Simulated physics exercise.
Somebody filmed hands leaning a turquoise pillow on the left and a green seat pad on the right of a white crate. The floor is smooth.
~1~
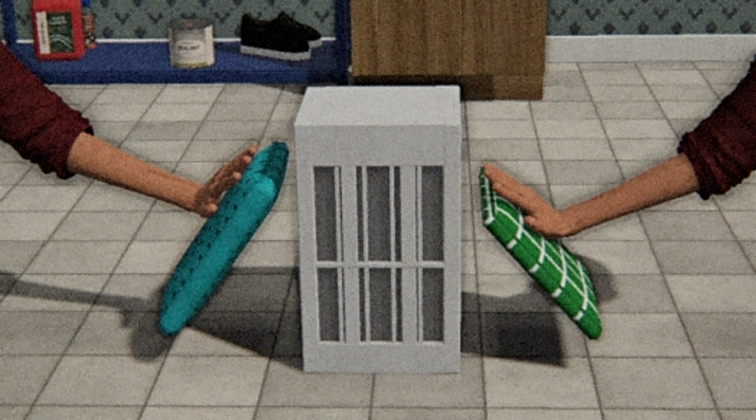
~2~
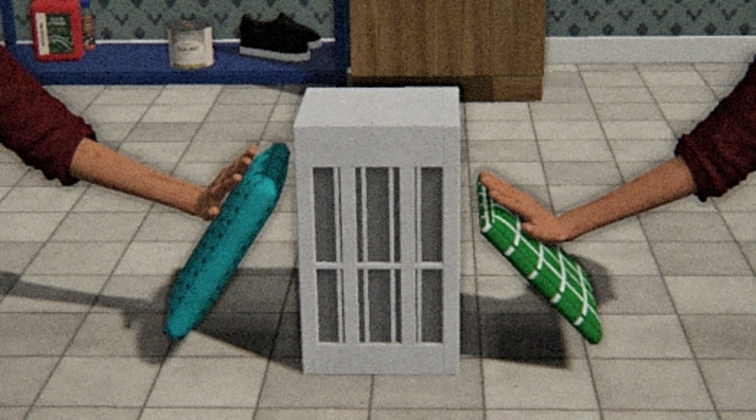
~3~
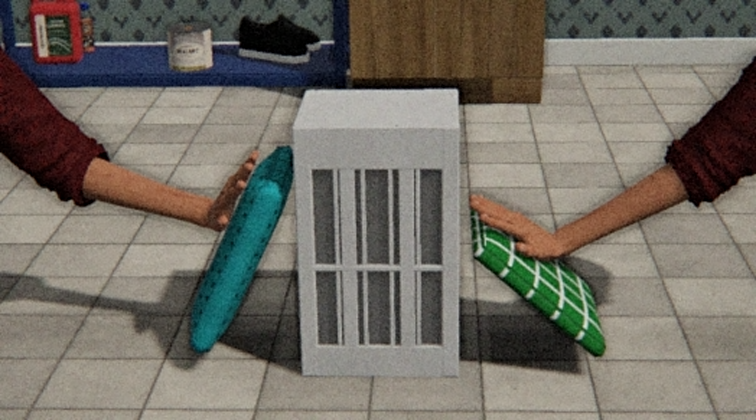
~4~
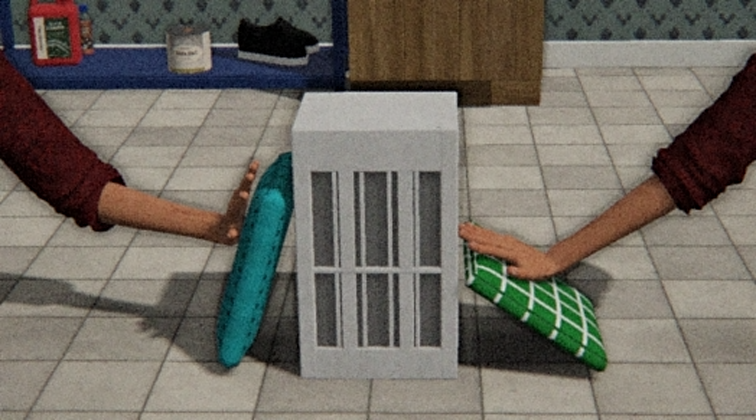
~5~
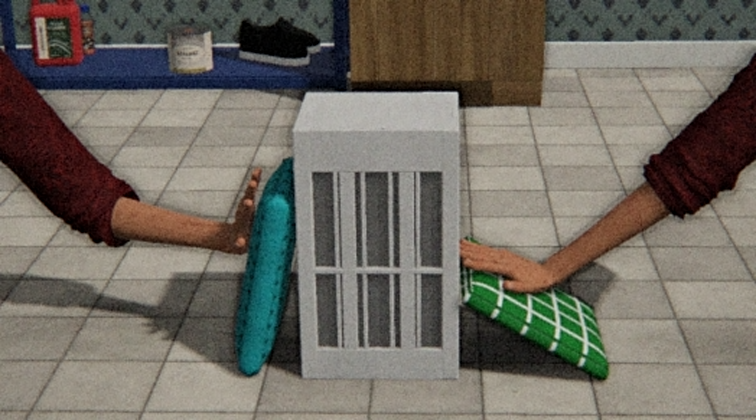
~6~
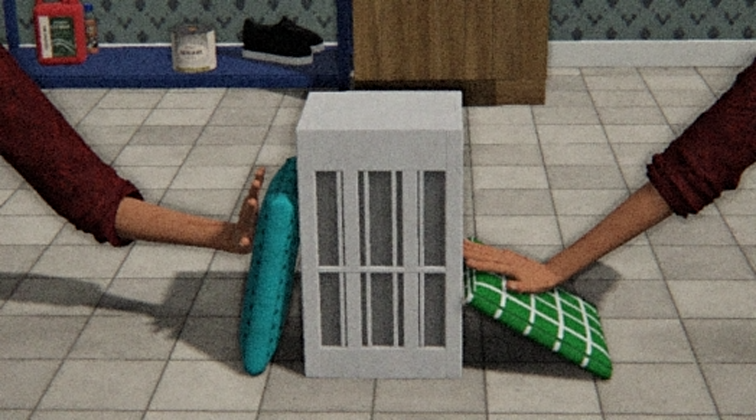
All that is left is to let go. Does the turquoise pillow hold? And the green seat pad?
The turquoise pillow keeps leaning; the green seat pad slumps to the floor.
Then, 0.20 s on from there, pillow propped as before near (275, 265); seat pad slipping down near (542, 322).
Then, 0.30 s on from there, pillow propped as before near (275, 264); seat pad flat on the floor near (546, 334).
In the end, pillow propped as before near (276, 265); seat pad flat on the floor near (546, 337). The turquoise pillow holds its lean and the green seat pad slides down flat.
